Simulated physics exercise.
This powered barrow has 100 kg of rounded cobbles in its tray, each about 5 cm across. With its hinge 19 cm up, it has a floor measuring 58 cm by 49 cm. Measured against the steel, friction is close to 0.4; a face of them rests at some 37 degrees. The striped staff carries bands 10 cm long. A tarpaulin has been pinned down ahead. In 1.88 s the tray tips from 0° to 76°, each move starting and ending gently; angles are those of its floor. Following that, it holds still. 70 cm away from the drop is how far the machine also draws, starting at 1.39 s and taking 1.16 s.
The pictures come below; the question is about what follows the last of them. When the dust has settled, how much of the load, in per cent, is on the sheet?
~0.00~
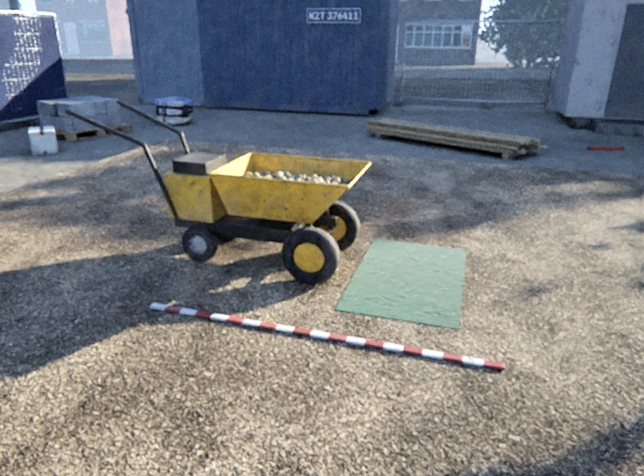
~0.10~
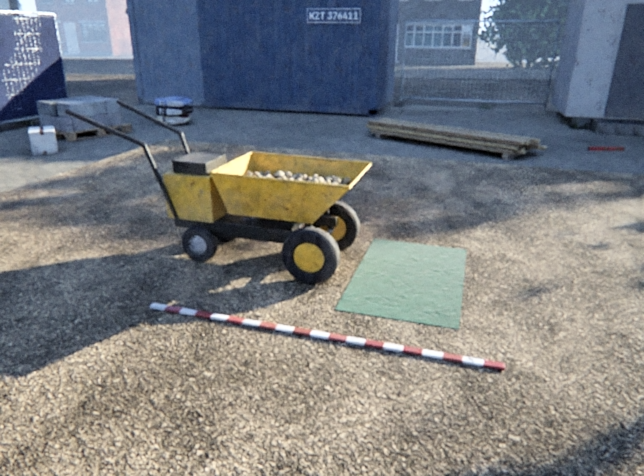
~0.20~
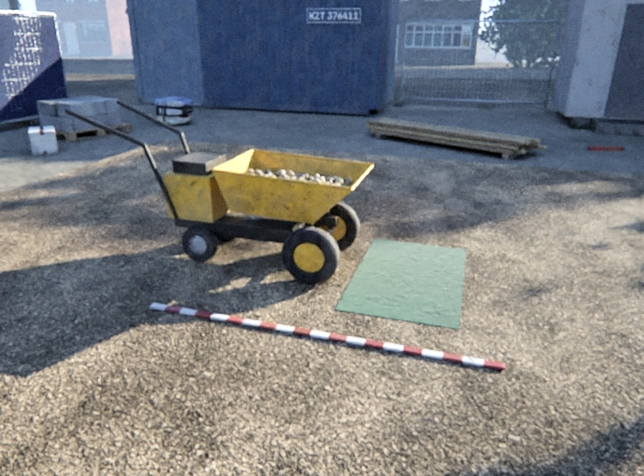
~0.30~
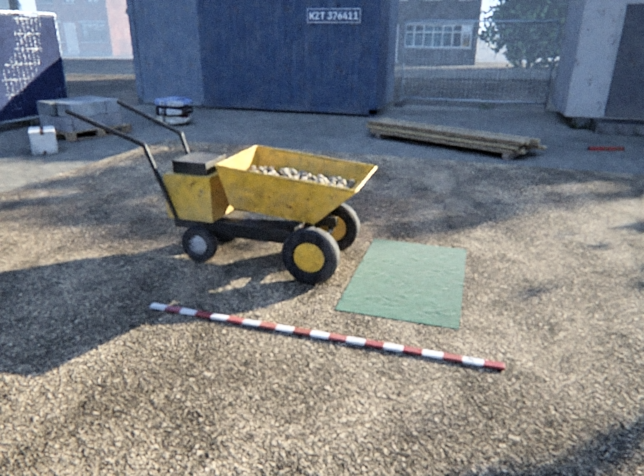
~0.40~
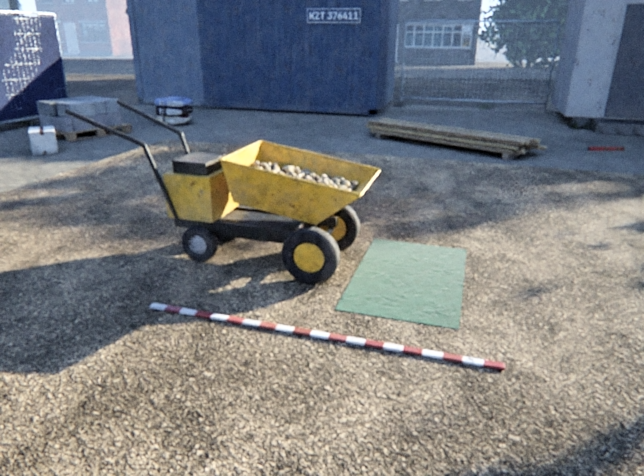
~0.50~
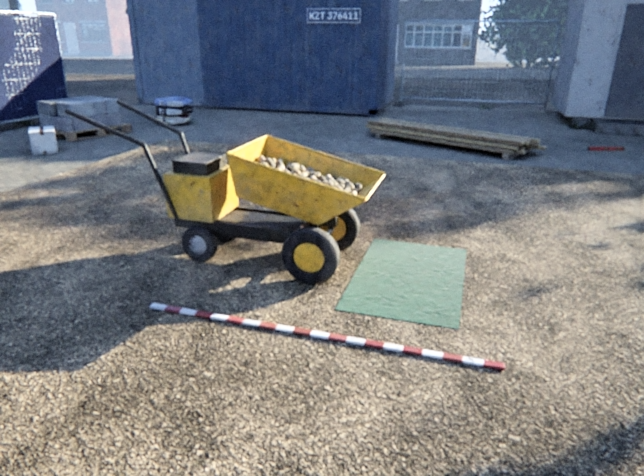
75 %.
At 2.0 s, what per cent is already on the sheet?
At that moment: Approx. 80 %.
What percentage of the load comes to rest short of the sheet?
Some 10 per cent of the load.
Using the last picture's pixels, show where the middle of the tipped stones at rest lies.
I'd point somewhere around (405, 273).
After 1.4 s the floor is at 64°; 98 % in the tray, 2 % on the sheet; the foremost stones are at (411, 252).
After 2.0 s the floor is at 76°; 11 % in the tray, 2 % short of the sheet, 78 % on the sheet, 10 % off the sheet elsewhere; the foremost stones are at (508, 293).
After 3.0 s the floor is at 76°; 0 % in the tray, 12 % short of the sheet, 76 % on the sheet, 12 % off the sheet elsewhere; the foremost stones are at (539, 299).
After 4.9 s the floor is at 76°; 0 % in the tray, 12 % short of the sheet, 76 % on the sheet, 12 % off the sheet elsewhere; the foremost stones are at (539, 299).
